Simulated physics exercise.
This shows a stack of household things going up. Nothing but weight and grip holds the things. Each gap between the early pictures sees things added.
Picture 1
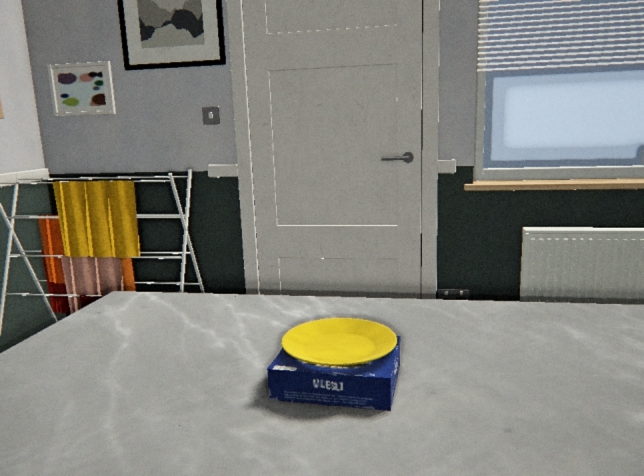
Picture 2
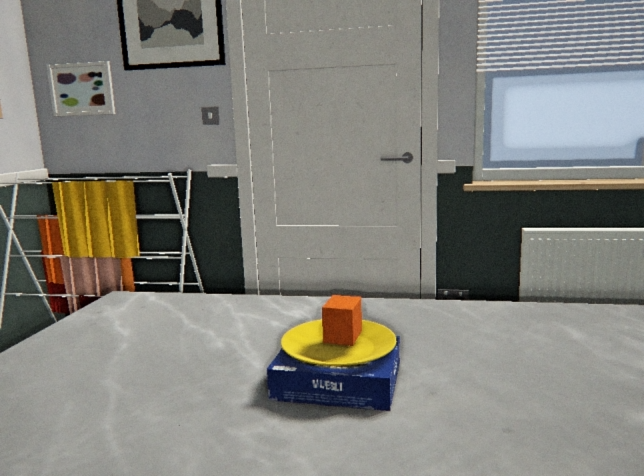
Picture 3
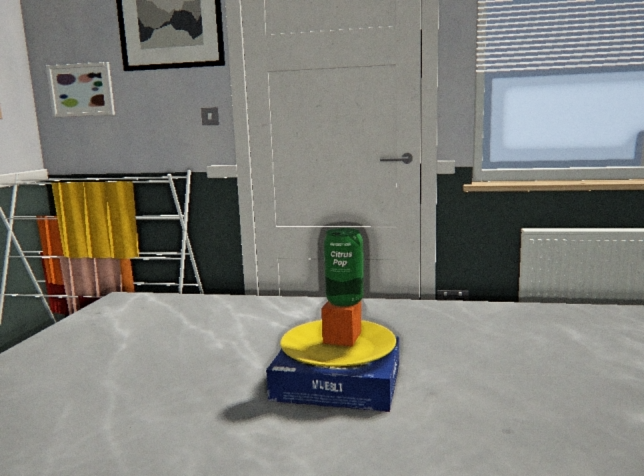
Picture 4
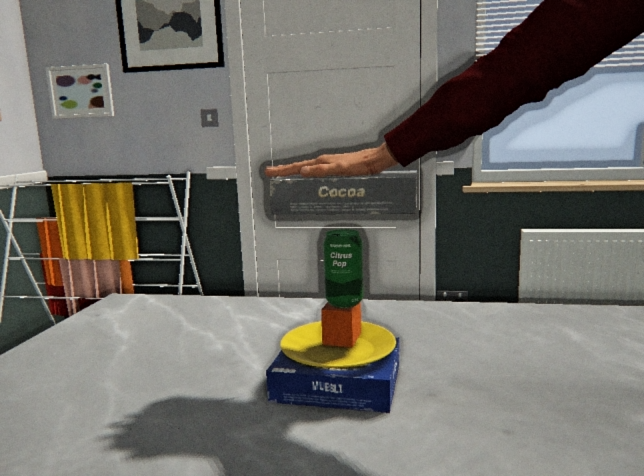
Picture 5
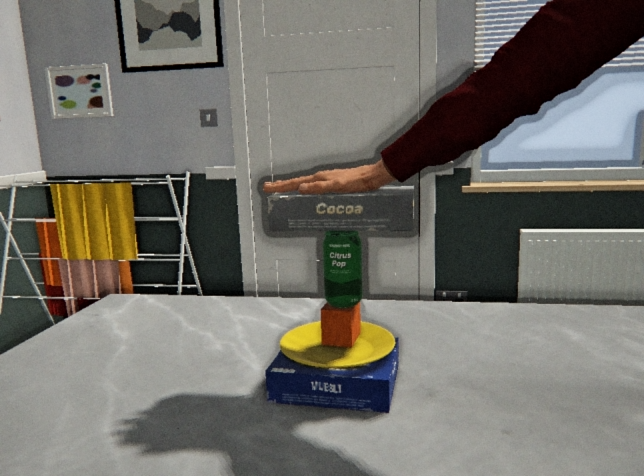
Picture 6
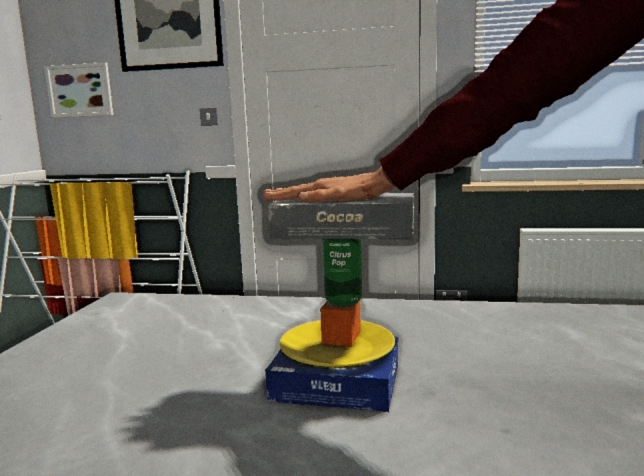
On a grey marbled table, an orange block and then a green can appeared on a yellow plate atop a blue box, and a hand lowered a grey cocoa packet onto the can.
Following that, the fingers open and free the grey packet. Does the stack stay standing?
Yes.
Then, 0.20 s past the last view, nothing moves.
Then, 0.50 s past the last view, grey packet resting near (345, 215).
Finally, all 5 still in place. Final places as the last picture's camera would see them, grey packet near (345, 215). The pile stays up.
